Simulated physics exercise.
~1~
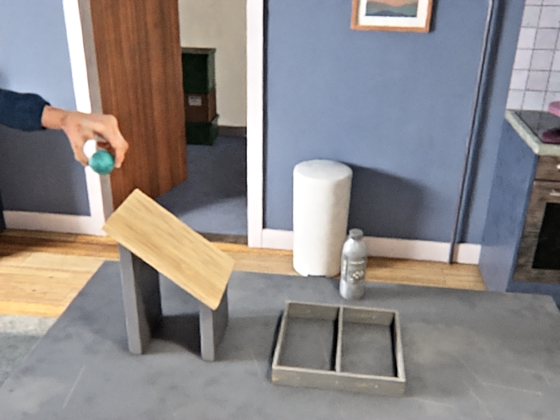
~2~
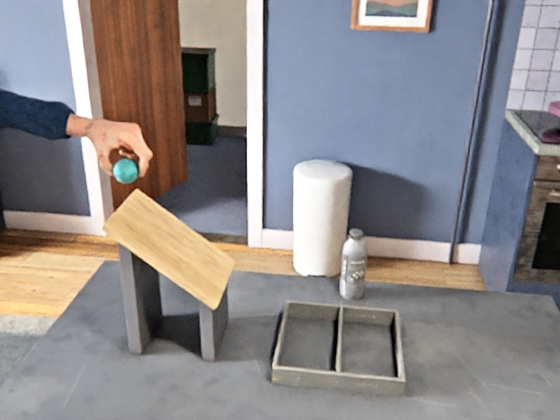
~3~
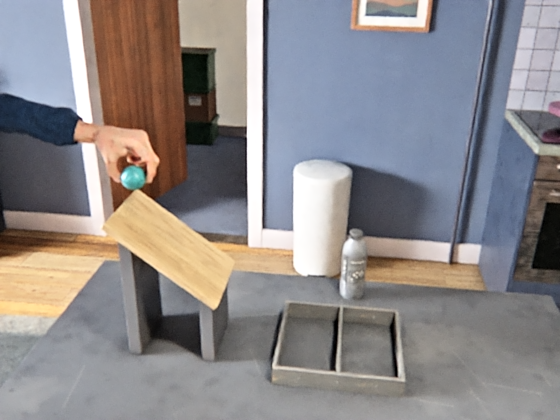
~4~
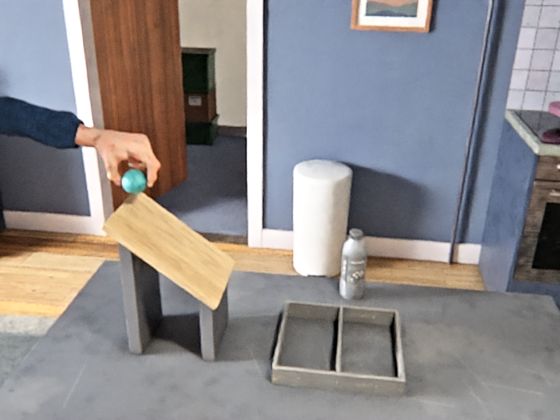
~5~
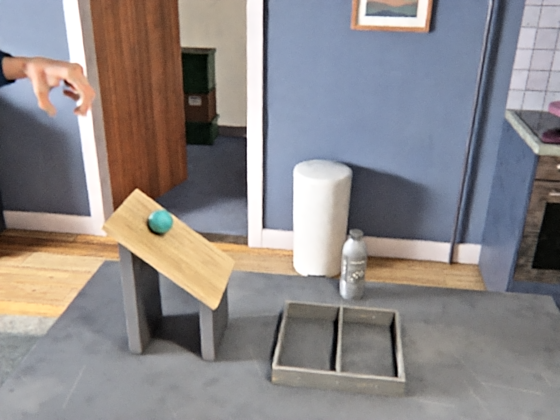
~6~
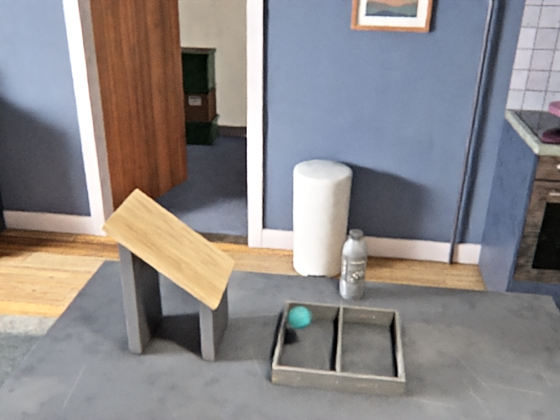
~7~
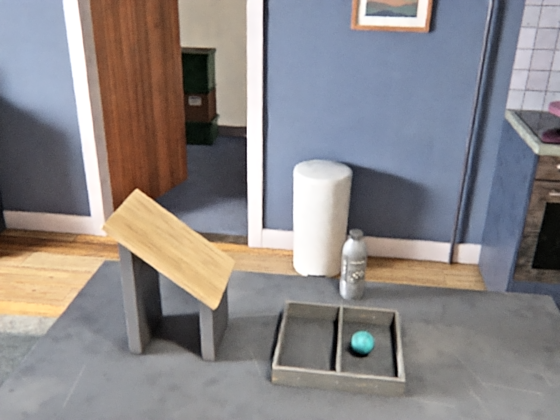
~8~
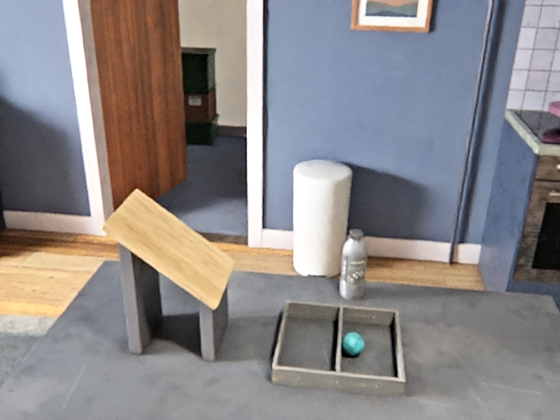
The clip opens with a hand at the left holding a turquoise ball above a sloping wooden board on grey supports, with a two-bay grey tray and a grey bottle standing to the right. The hand moves right and lowers the ball to the top of the board, where it pauses. Then the fingers let go and the hand draws back as the ball travels down the slope. The ball leaves the board and appears over the nearer bay of the tray. It carries on right into the farther bay, then shifts slightly left and ends there, beside the divider, with the bottle still in place.
